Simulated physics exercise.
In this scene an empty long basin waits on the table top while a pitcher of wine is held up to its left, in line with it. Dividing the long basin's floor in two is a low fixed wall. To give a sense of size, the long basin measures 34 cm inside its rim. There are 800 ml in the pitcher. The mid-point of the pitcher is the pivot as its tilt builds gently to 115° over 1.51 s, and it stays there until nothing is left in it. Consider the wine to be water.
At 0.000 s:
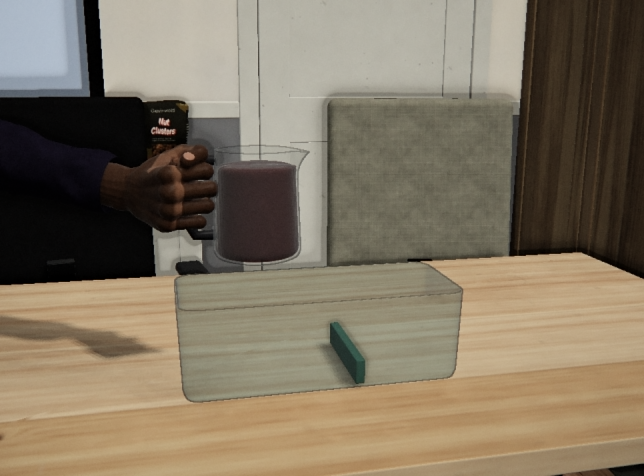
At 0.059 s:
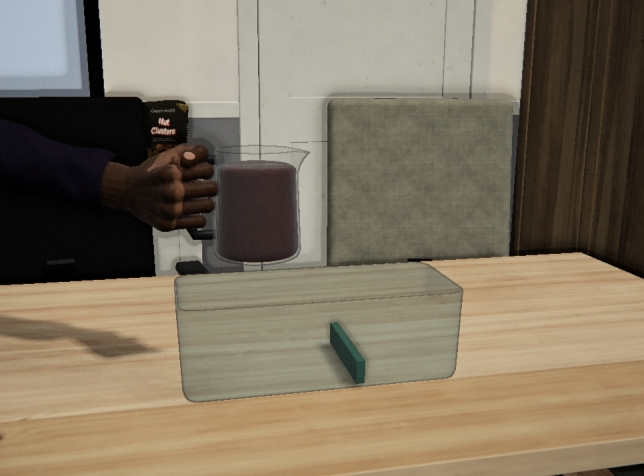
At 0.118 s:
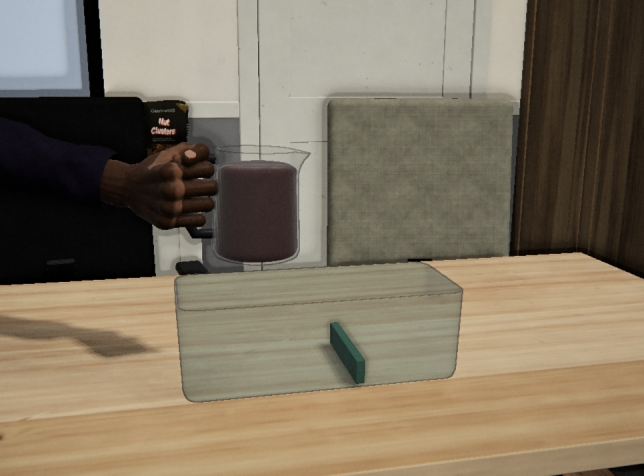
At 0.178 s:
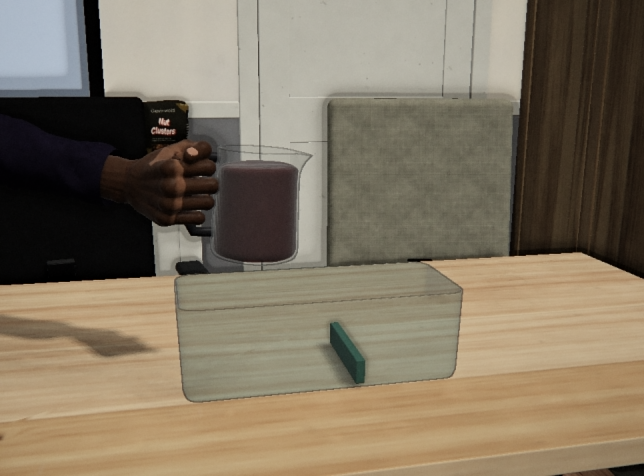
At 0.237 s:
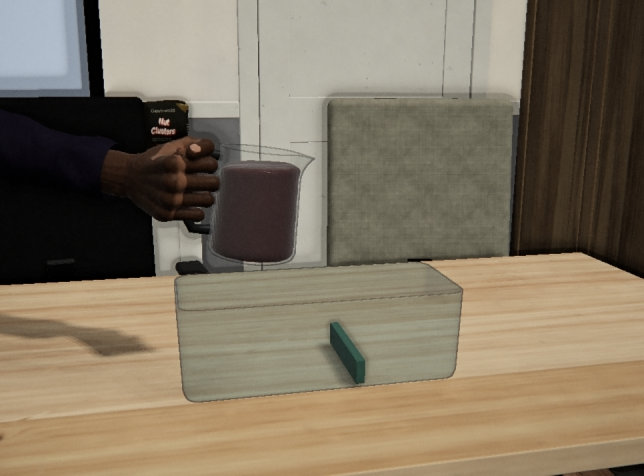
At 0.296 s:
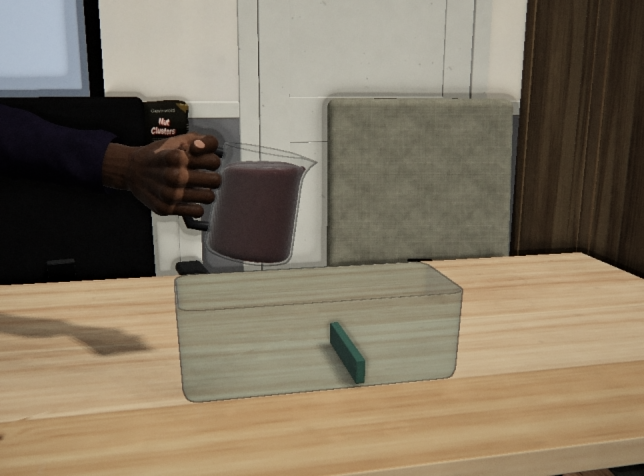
The footage shows a hand holding a clear pitcher of dark reddish liquid above a wooden table, behind an empty transparent basin with a small teal block visible near it; the pitcher stays nearly still, then tilts slightly to the right.
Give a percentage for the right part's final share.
My figure is 63 %.
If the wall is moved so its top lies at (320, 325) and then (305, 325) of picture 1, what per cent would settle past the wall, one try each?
In turn about 95 and 100 per cent.
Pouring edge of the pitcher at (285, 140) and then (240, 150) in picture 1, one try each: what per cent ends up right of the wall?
Result: 45 per cent, then 10 per cent.
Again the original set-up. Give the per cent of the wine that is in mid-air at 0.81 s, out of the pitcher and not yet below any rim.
About 10 per cent.
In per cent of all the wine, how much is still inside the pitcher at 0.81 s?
Roughly 84 %.
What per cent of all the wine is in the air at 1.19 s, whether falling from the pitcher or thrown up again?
About 12 % of the total.
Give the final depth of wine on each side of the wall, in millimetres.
The left ends up at roughly 10 mm, with the right at roughly 30 mm.
Then, 0.81 s in, the tilt is 64° and 85 per cent is still to pour, 0 is left of the wall and 6 right of it.
Then, 1.19 s in, the tilt is 102° and 29 per cent is still to pour, 4 is left of the wall and 54 right of it.
Then, 1.58 s in, the tilt is 115° and 1 per cent is still to pour, 25 is left of the wall and 73 right of it.
Then, 2.01 s in, the tilt is 115° and 0 per cent is still to pour, 35 is left of the wall and 64 right of it.
Finally, 37 per cent lies left of the wall, 63 right of it and 0 outside.
